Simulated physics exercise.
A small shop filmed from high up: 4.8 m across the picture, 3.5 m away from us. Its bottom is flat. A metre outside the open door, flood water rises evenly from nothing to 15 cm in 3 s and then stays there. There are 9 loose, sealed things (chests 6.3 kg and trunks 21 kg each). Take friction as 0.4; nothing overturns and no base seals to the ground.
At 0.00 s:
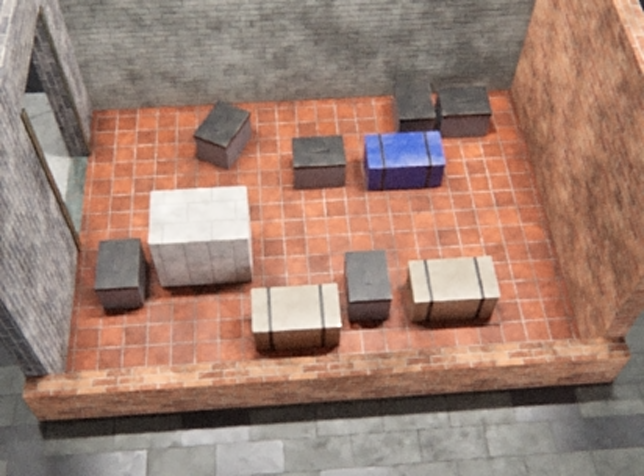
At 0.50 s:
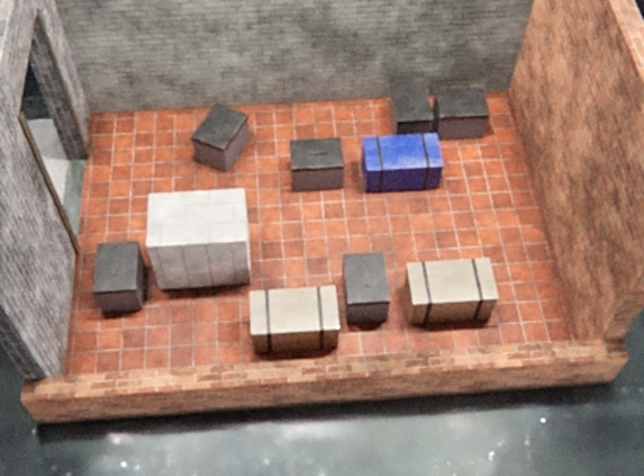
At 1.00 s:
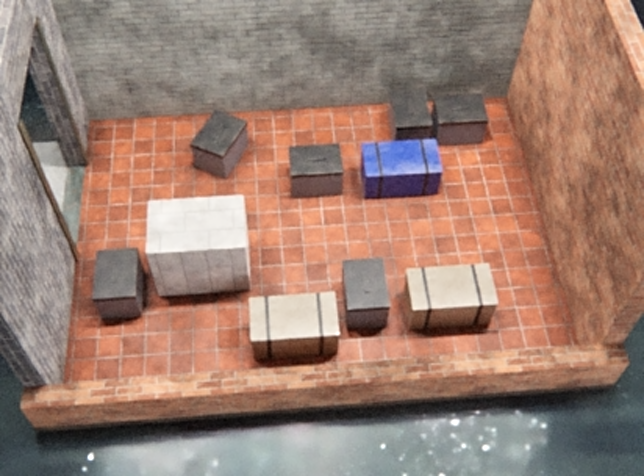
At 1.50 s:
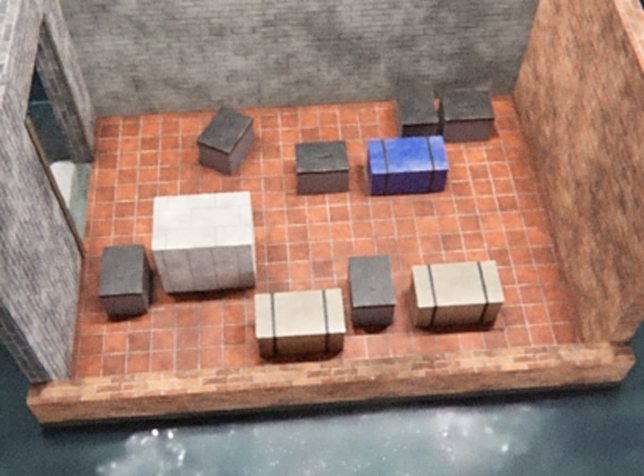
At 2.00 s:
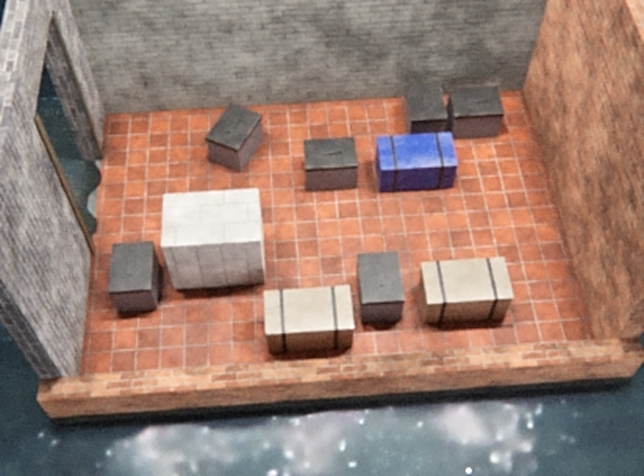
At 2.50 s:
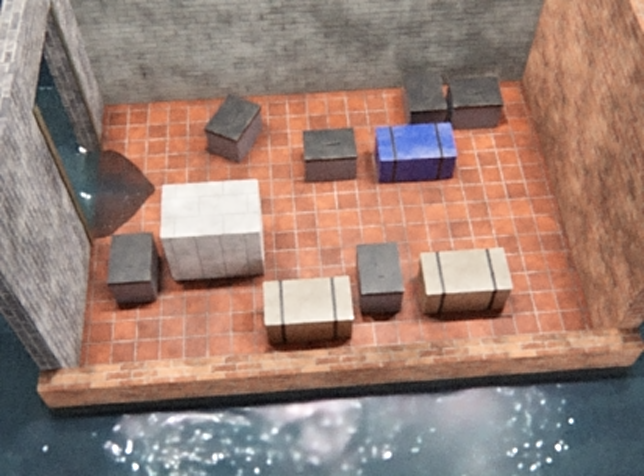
Small brick-walled shop from above, water rising outside and starting to spread through the left doorway, chests and blue trunk staying still.
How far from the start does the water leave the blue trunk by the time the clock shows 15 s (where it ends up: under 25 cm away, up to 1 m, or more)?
Blue trunk travels far.
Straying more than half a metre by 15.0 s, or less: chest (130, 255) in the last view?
Answer: Short of it.
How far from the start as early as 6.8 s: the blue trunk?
About 0 cm.
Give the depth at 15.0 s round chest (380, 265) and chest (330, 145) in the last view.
Roughly 6 and 10 cm.
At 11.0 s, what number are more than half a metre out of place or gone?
By then 5.
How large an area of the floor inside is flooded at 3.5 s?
Roughly 2.5 m2.
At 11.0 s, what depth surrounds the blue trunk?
About 8 cm.
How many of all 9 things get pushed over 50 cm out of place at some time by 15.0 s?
That makes 8.
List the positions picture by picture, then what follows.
The first picture shows the blue trunk at (405, 149) rests on the ground; water covers 0.0 m2; 0 of 9 have shifted.
The second picture shows the blue trunk at (403, 152) rests on the ground; water covers 0.0 m2; 0 of 9 have shifted.
The third picture shows the blue trunk at (402, 157) rests on the ground; 0.0 m2 under water; 0 of 9 have shifted.
The fourth picture shows the blue trunk at (408, 154), on the bottom; 0.0 m2 under water; 0 of 9 have shifted.
The fifth picture shows the blue trunk at (417, 151) rests on the ground; 0.0 m2 under water; 0 of 9 have shifted.
The sixth picture shows the blue trunk at (416, 141) rests on the ground; water covers 0.4 m2; 0 of 9 have shifted.
After 3.5 s the blue trunk is near (416, 141), 0.0 m from its start, aground; 0 afloat.
After 6.8 s the blue trunk is near (416, 141), 0.0 m from its start, aground; 2 afloat.
After 11.0 s the blue trunk is near (457, 186), 0.7 m from its start, afloat; 7 afloat.
After 15.0 s the blue trunk is near (436, 285), 1.7 m from its start, afloat; 9 afloat.
